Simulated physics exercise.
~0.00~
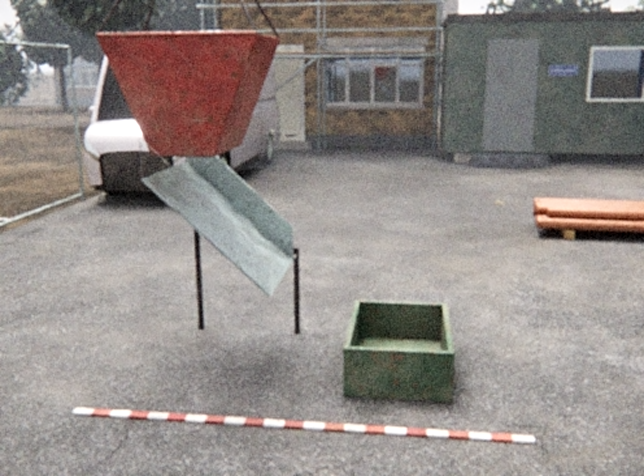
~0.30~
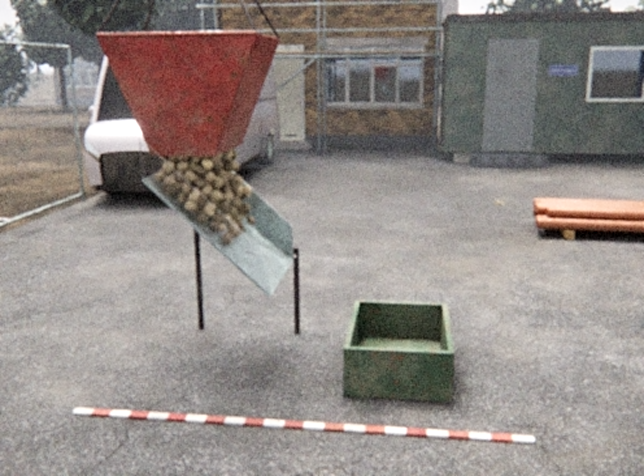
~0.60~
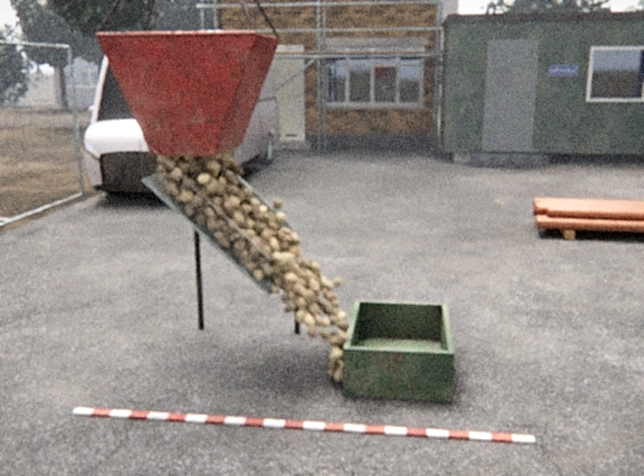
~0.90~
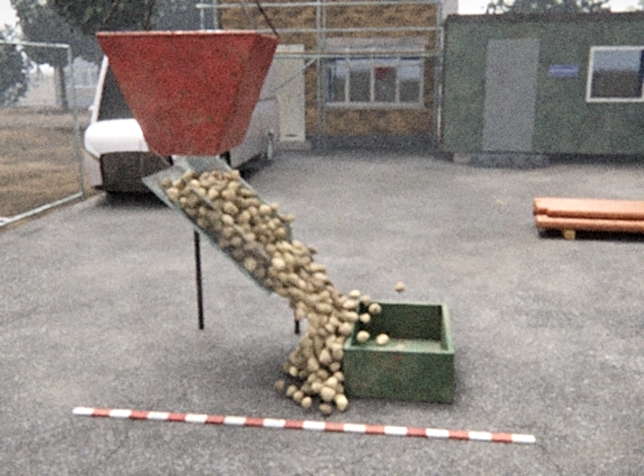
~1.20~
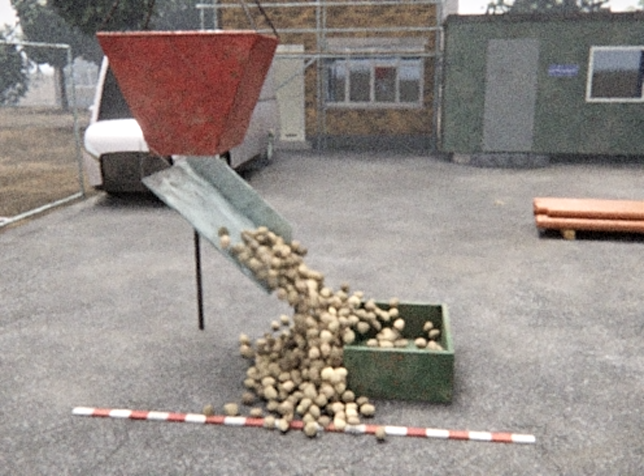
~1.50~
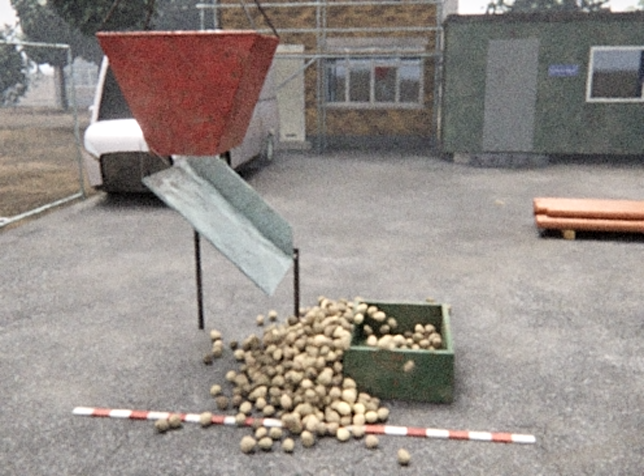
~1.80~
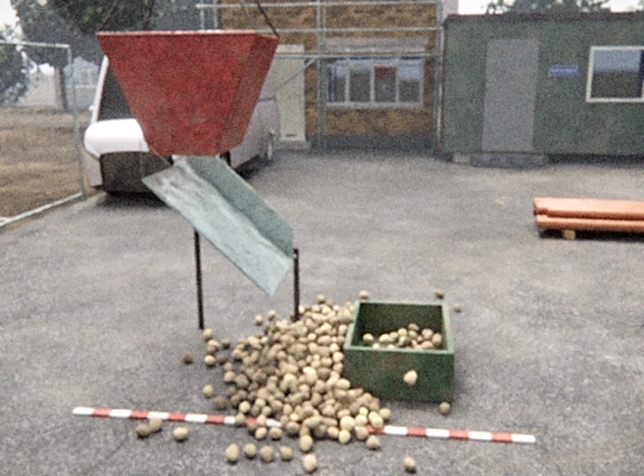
A red hopper stands over a sloping pale steel slide in a grey paved yard, seen from a fixed viewpoint, with an open green bin below to the right and a red and white striped staff on the ground in front. Behind are a white vehicle, a green cabin and some orange beams. Rounded tan stones pour from the hopper and rush down the slide to the right. Most drop short, piling against the bin's left side, while some tumble inside. The slide empties, and stones roll across the staff. Finally a broad heap lies left of the bin, with a smaller share inside and a few strays beyond.
